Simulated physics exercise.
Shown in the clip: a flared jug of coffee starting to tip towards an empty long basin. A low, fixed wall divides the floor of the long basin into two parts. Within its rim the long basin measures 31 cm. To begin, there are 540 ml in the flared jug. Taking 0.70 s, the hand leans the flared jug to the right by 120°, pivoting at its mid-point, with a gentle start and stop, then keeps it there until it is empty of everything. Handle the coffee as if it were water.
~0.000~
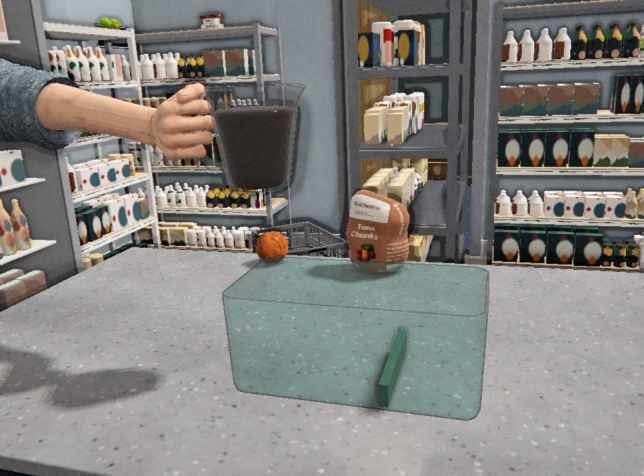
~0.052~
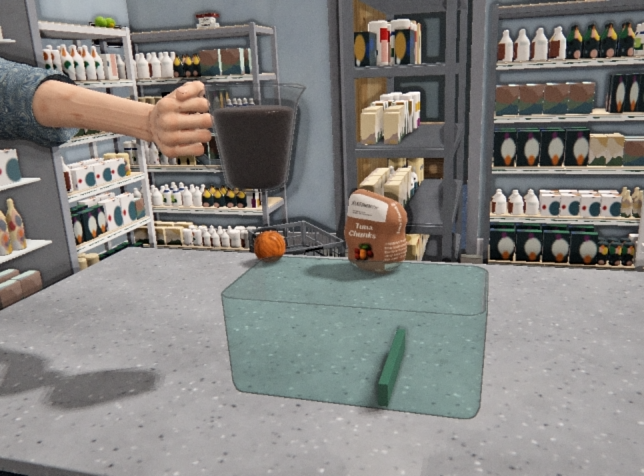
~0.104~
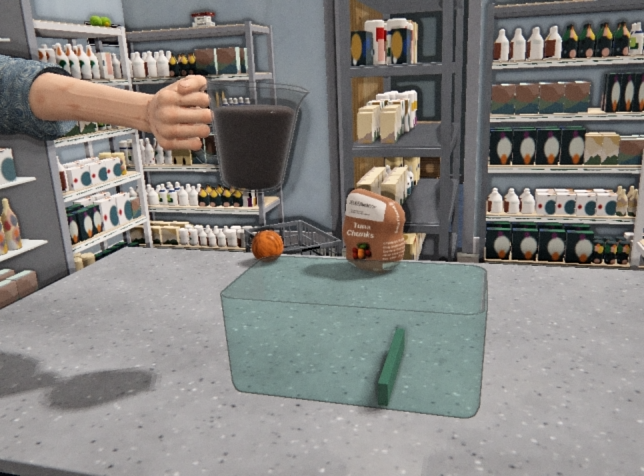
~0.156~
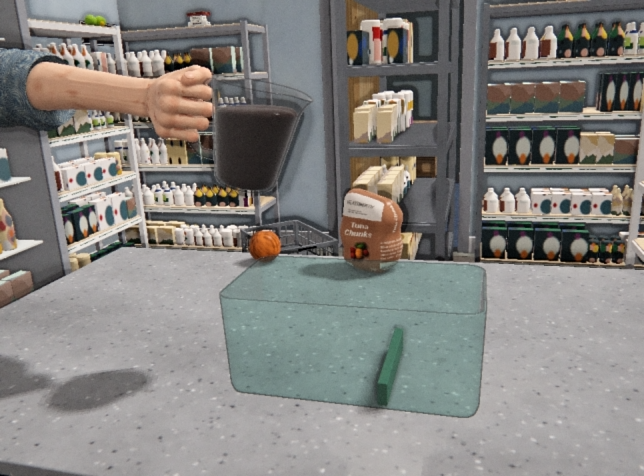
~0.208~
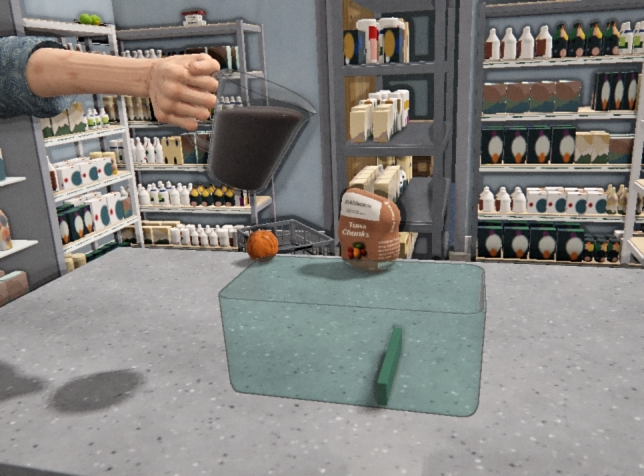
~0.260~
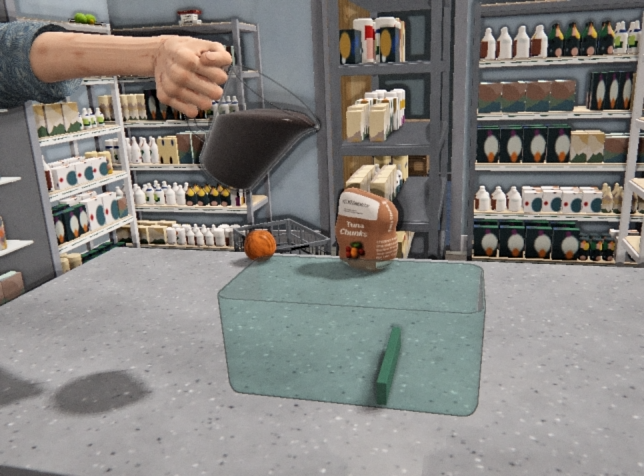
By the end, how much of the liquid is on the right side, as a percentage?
Around 14 percent.
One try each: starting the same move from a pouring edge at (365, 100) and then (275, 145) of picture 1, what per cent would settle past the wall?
The first try gives 65 percent and the second 10 percent.
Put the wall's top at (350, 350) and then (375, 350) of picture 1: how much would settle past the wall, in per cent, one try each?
Respectively 70 and 30 %.
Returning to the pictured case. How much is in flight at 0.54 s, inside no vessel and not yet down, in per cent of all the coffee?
Close to 38 per cent, I'd say.
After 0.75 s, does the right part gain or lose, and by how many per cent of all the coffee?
There is a rise of about 7.
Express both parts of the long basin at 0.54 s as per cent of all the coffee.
About 16 % left, 2 % right.
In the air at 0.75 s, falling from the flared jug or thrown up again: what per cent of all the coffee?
I'd say some 10 per cent is in the air.
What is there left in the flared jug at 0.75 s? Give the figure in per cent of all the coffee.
About 2 per cent.
By 0.54 s the tilt is 106° and 44 per cent is still to pour, 16 is left of the wall and 2 right of it.
By 0.75 s the tilt is 120° and 2 per cent is still to pour, 81 is left of the wall and 7 right of it.
By 0.96 s the tilt is 120° and 0 per cent is still to pour, 79 is left of the wall and 13 right of it.
By 1.20 s the tilt is 120° and 0 per cent is still to pour, 79 is left of the wall and 14 right of it.
At rest 80 per cent lies left of the wall, 14 right of it and 7 outside.
